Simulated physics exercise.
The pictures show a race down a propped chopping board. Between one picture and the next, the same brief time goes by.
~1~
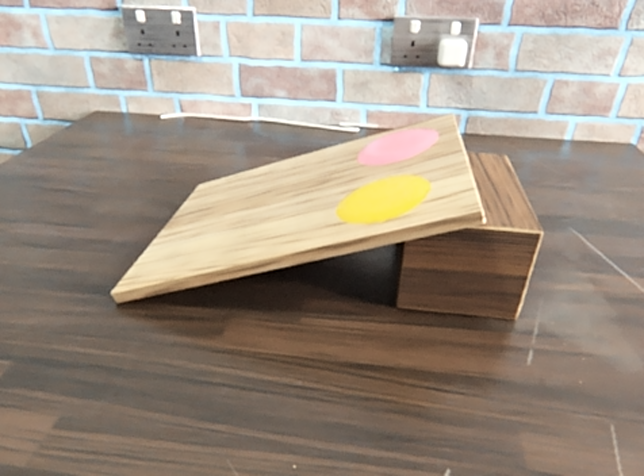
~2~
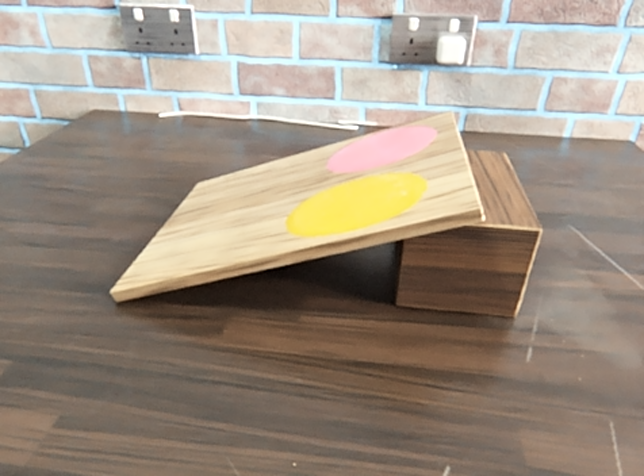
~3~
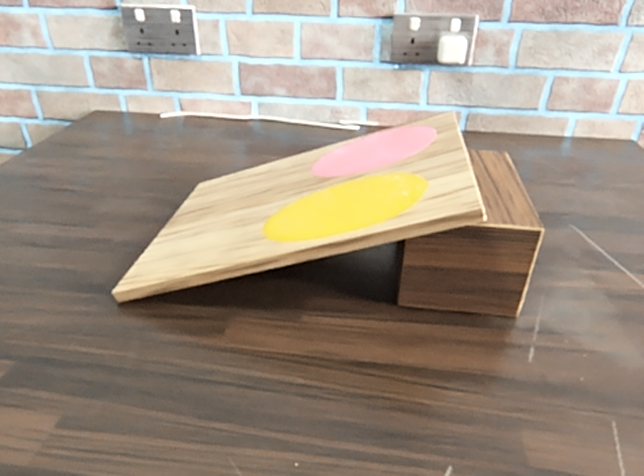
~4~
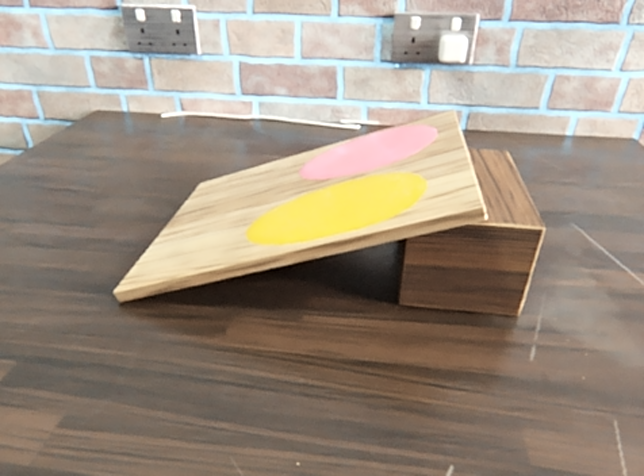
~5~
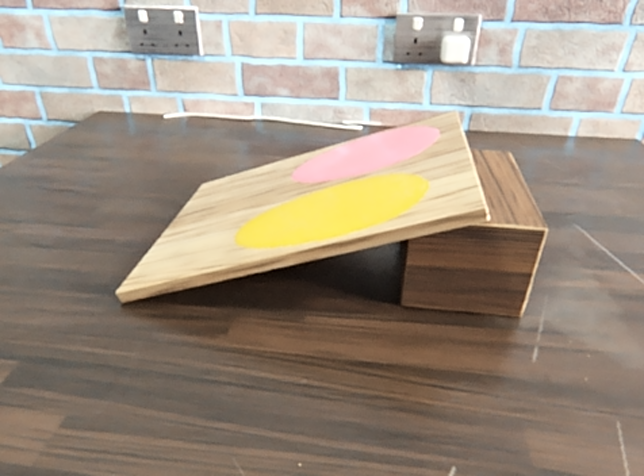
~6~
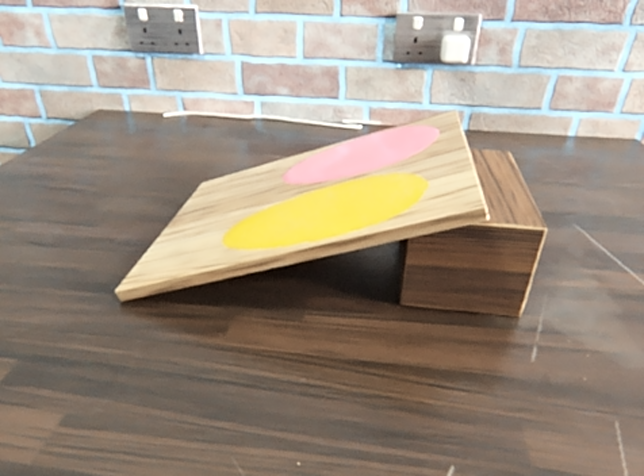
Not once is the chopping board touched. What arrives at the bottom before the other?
Looks like the one closest to us will win the race.
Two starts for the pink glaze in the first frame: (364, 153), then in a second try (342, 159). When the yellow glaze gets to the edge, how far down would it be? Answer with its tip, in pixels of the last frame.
The tip reaches roughly (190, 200) on the first try and roughly (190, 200) on the second.
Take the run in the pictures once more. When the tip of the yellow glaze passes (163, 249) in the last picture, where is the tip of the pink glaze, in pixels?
Roughly (237, 187).
A moment on, the yellow glaze is three quarters of the way down; the pink glaze is three quarters of the way down.
Further on, the yellow glaze is close to the edge; the pink glaze is three quarters of the way down.
When it is over, the yellow glaze is at the low edge; the pink glaze is three quarters of the way down.
